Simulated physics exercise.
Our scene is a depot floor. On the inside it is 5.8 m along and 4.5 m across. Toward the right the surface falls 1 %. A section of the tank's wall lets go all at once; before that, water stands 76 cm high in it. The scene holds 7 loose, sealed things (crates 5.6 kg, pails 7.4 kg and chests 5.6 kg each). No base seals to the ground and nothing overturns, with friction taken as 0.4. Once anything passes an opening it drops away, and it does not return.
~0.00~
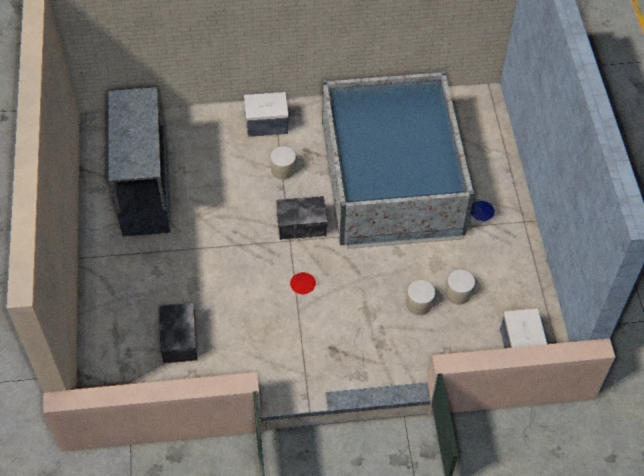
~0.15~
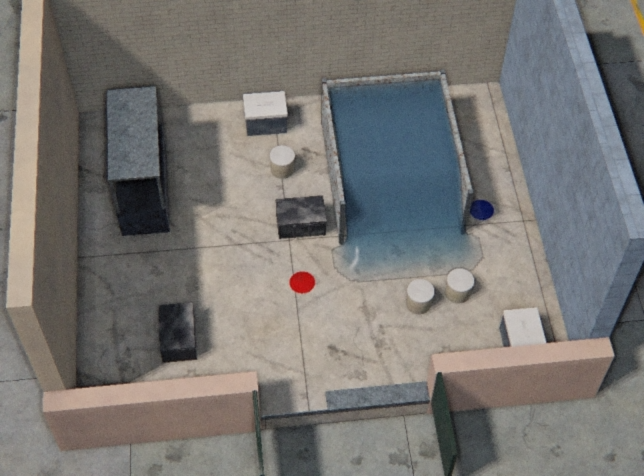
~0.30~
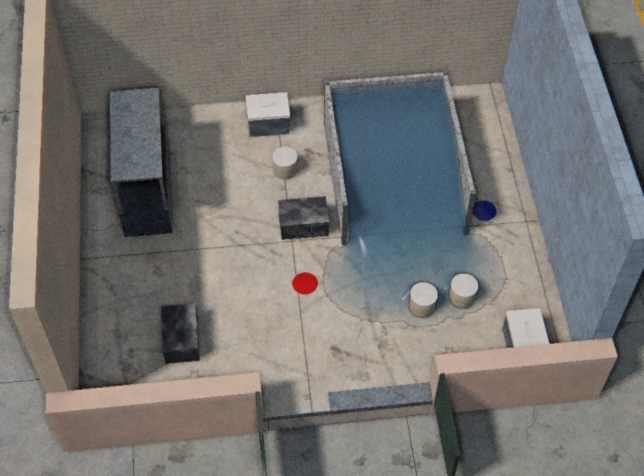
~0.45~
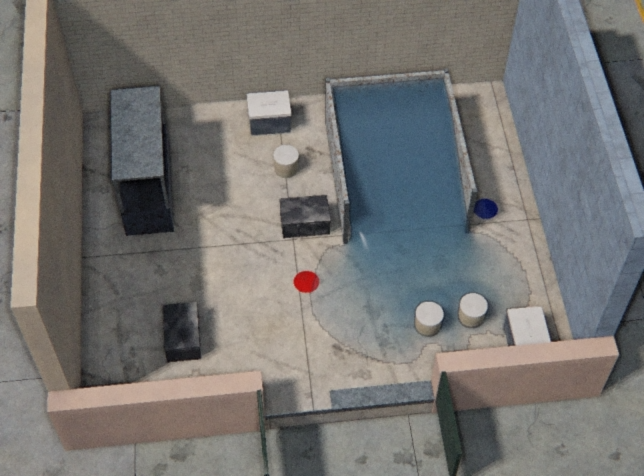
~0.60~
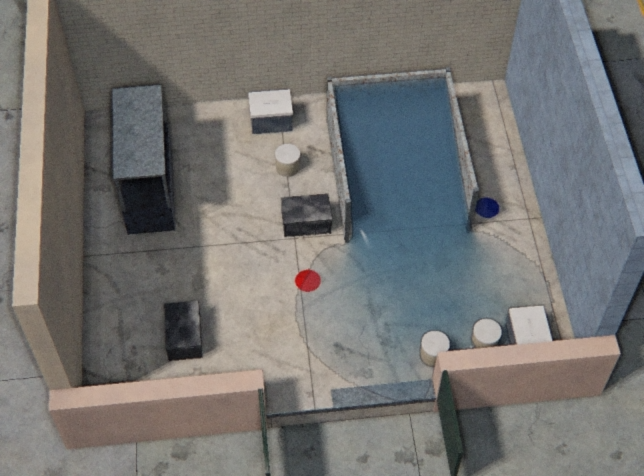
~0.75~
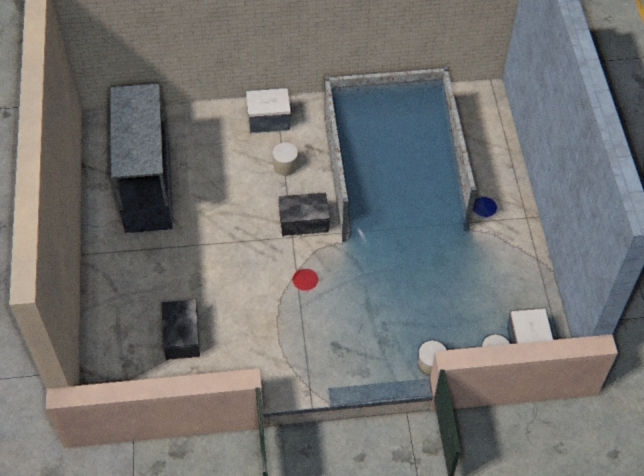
A walled depot floor of pale, stained concrete is seen from high above through a nearly steady camera. A stone-rimmed tank of blue water stands at the back right, with dark and white chests, white pails, a tall dark block at left, and red and blue floor patches around it. The tank's front wall gives way, water fans across the floor toward the front, and two pails slide to the low pink wall.
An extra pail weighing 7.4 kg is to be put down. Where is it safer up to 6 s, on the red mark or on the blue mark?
On the red mark.
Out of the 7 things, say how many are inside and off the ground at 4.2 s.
Count: 1.
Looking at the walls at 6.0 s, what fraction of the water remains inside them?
Close to 56 in a hundred parts remain.
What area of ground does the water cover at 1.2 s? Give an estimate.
Somewhere around 10.5 m2, roughly.
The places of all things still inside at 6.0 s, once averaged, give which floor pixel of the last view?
They average out to somewhere around (312, 179).
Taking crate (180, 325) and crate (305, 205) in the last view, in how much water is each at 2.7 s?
I'd estimate 2 cm for the first and 0 cm for the second.
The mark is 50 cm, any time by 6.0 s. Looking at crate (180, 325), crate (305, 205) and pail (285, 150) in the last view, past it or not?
Taking them in order, the first is above the mark, the second below the mark and the third below the mark.
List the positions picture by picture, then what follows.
A pail at (461, 281), on the bottom; a pail at (421, 292) rests on the ground; the red patch at (303, 283); the blue patch at (482, 211); 2.9 m2 under water; 0 of 7 have shifted, in the first picture.
A pail at (460, 280), on the bottom; a pail at (421, 291), on the bottom; the red patch at (302, 283); the blue patch at (481, 210); 3.9 m2 under water; 0 of 7 have shifted, in the second picture.
A pail at (464, 285), on the bottom, 6 cm from its start; a pail at (424, 294) rests on the ground, 4 cm from its start; the red patch at (305, 283); the blue patch at (484, 211); water covers 4.9 m2; 1 of 7 have shifted, in the third picture.
A pail at (474, 305), on the bottom, 37 cm from its start; a pail at (429, 314), on the bottom, 33 cm from its start; the red patch at (306, 282); the blue patch at (486, 209); 6.4 m2 under water; 2 of 7 have shifted, in the fourth picture.
A pail at (487, 331), on the bottom, 75 cm from its start; a pail at (435, 343), on the bottom, 74 cm from its start; the red patch at (308, 281); the blue patch at (487, 208); water covers 8.1 m2; 2 of 7 have shifted, in the fifth picture.
A pail at (496, 347), on the bottom, 100 cm from its start; a pail at (433, 353) rests on the ground, 89 cm from its start; the red patch at (305, 280); the blue patch at (485, 207); water covers 9.3 m2; 3 of 7 have shifted, in the sixth picture.
After 1.2 s on red it would be 0 cm off in 3 cm of water; on blue it would be 0 cm off in 0 cm of water.
After 2.7 s on red it would be 0 cm off in 2 cm of water; on blue it would be 42 cm off in 9 cm of water.
After 4.2 s on red it would be 0 cm off in 1 cm of water; on blue it would be 200 cm off in 10 cm of water.
After 6.0 s on red it would be 0 cm off in 2 cm of water; on blue it would be 381 cm off in 4 cm of water.
